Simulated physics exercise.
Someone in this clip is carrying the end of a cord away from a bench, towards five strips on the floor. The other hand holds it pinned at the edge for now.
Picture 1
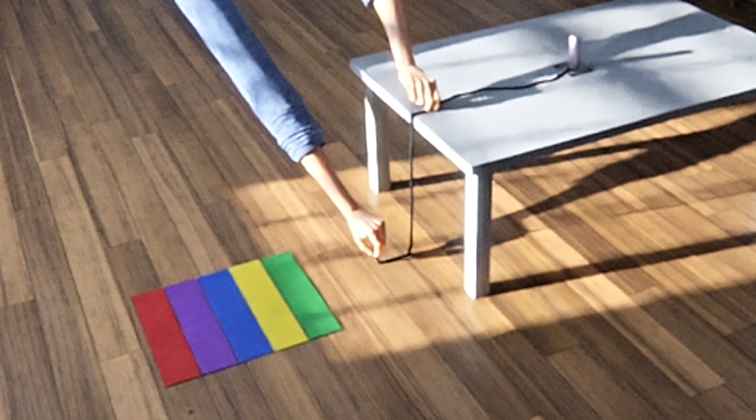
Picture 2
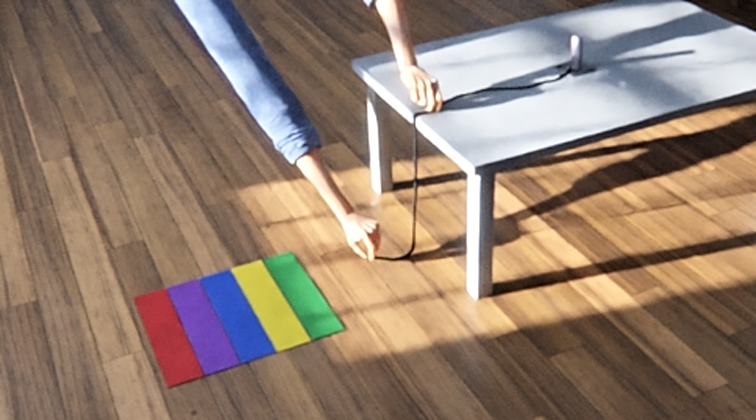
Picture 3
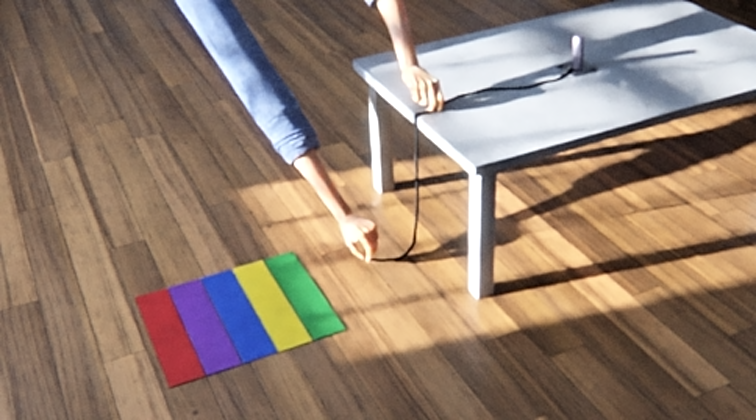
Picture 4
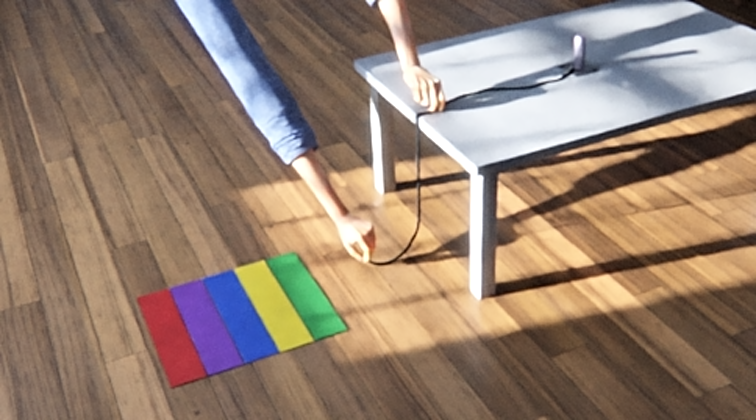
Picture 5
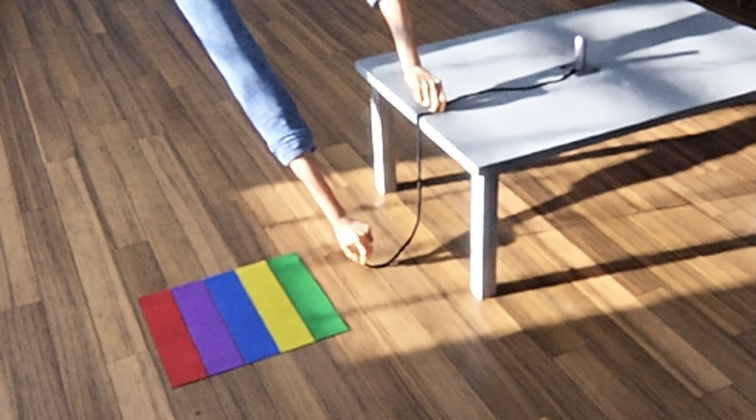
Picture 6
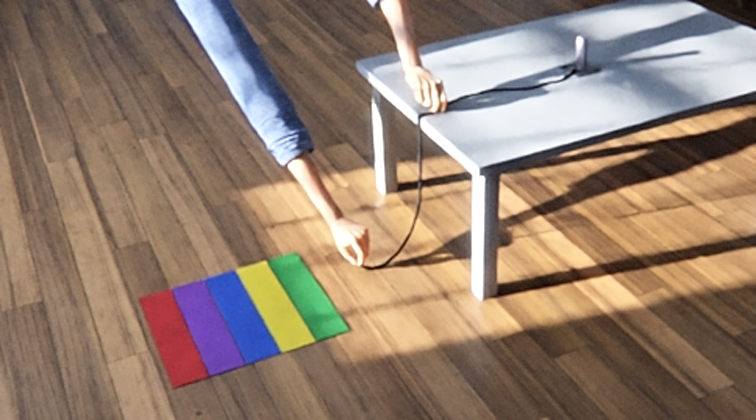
On a sunlit wooden floor, a hand drawing a black cord's end slightly left, another hand pinning it at the bench edge.
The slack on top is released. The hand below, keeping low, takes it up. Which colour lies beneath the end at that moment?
Yellow.
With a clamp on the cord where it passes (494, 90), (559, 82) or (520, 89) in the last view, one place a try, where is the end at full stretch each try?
Roughly (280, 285), (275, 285) and (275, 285).
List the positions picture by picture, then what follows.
End (374, 254); green (316, 319); yellow (283, 330); blue (248, 341); purple (213, 352); red (177, 364), in the first frame.
End (369, 257); cord through (555, 80) (498, 89) (445, 102) (415, 138) (416, 194) (413, 246), in the second frame.
End (366, 258), in the third frame.
End (364, 259); cord through (558, 80) (501, 89) (448, 102) (418, 138) (419, 194) (409, 247), in the fourth frame.
End (361, 261), in the fifth frame.
End (358, 262); cord through (560, 80) (503, 90) (449, 103) (420, 139) (420, 195) (401, 248), in the sixth frame.
Early on, end near (328, 271); short of the strips.
Midway, end near (292, 282); over green.
At the end of the slack, end near (271, 288); over yellow. The yellow one.
